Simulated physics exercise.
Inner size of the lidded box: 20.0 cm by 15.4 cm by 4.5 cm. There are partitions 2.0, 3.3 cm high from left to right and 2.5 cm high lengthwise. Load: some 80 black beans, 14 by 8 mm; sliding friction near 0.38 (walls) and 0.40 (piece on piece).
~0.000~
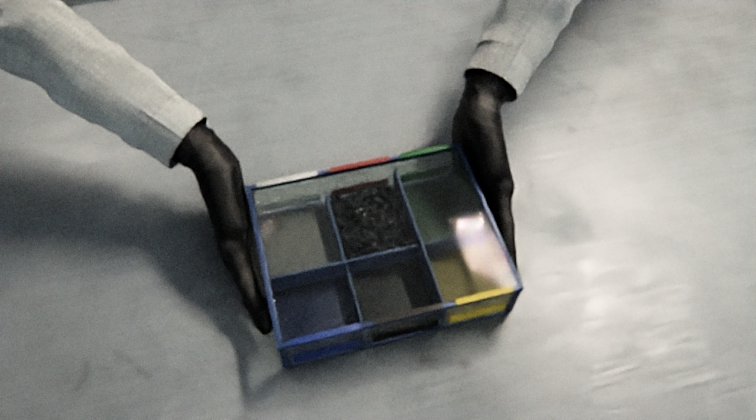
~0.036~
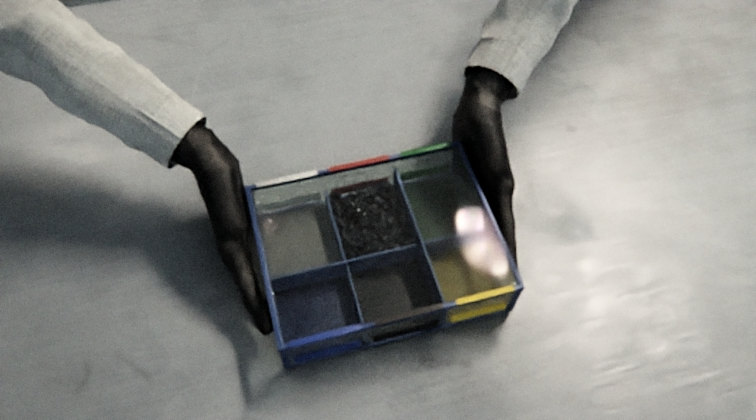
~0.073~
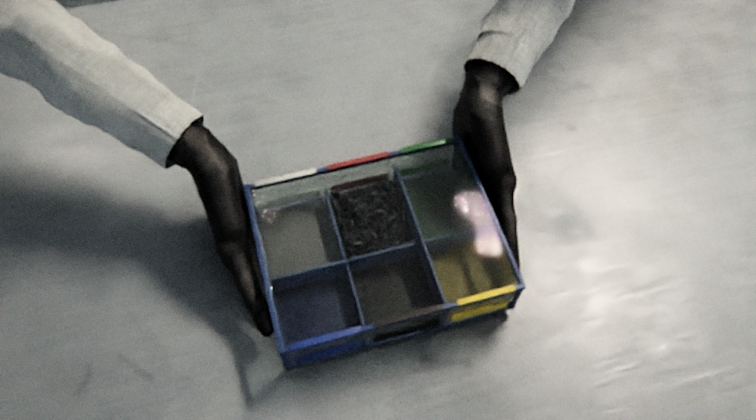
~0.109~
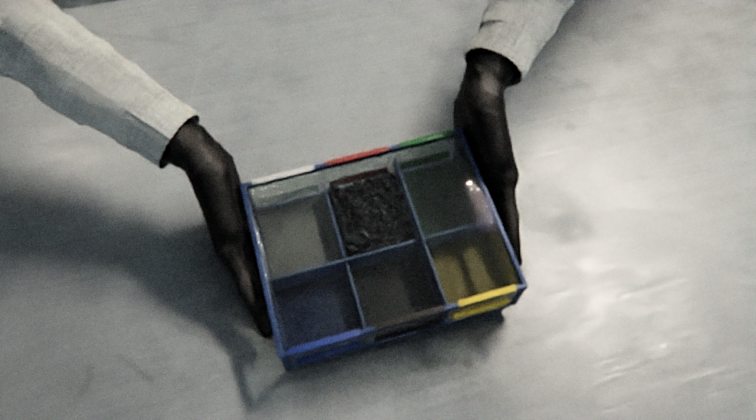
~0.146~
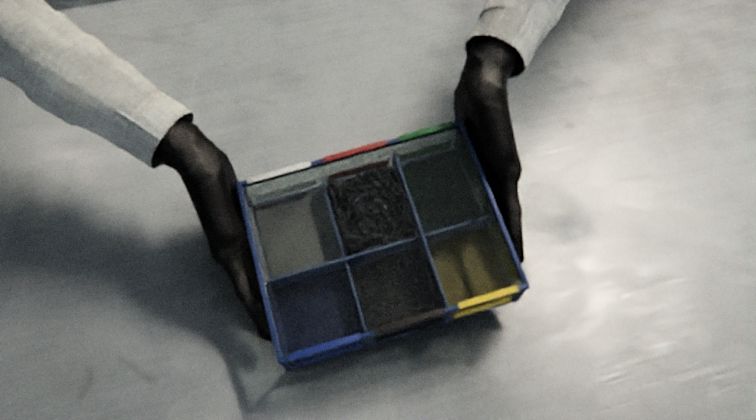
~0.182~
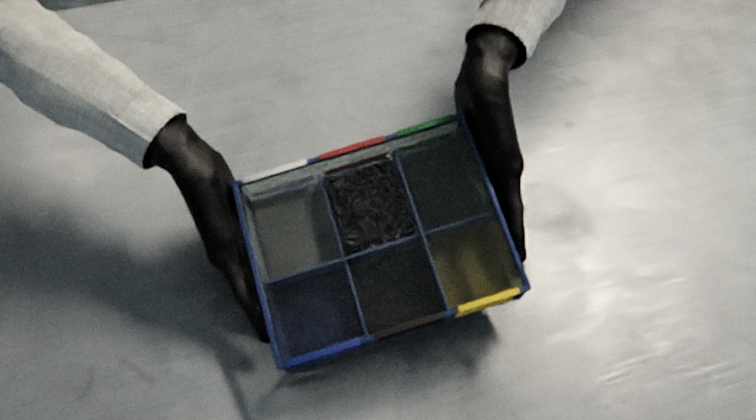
Two dark hands gradually tilt a clear, divided box holding a clump of black beans.
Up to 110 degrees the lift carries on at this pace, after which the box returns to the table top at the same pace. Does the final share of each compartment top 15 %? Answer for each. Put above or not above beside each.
Red: Not above; blue: Above; green: Not above; yellow: Not above; white: Not above; black: Not above.
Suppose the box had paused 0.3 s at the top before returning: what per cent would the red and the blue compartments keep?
Red 0, blue 95.
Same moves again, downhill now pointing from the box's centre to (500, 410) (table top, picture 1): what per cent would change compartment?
Roughly 80 percent of them.
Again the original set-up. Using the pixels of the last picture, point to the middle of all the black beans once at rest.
Roughly pixel (321, 333).
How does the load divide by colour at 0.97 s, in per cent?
Red 20; blue 60; green 0; yellow 0; white 5; black 15.
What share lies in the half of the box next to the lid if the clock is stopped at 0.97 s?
Roughly 80 percent of the pieces.
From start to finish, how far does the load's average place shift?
Net shift: Approx. 11.0 cm.
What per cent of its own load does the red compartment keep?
Something like 0 in a hundred.
Then, at 0.97 s, tilt 110 degrees; red 20 %, blue 60 %, white 5 %, black 15 %.
After 1.49 s, tilt 49 degrees; blue 90 %, black 5 %.
Then, at 2.08 s, tilt 0 degrees; blue 90 %, black 5 %.
At rest (2.6 s), red 0 %, blue 90 %, green 0 %, yellow 0 %, white 0 %, black 5 %.
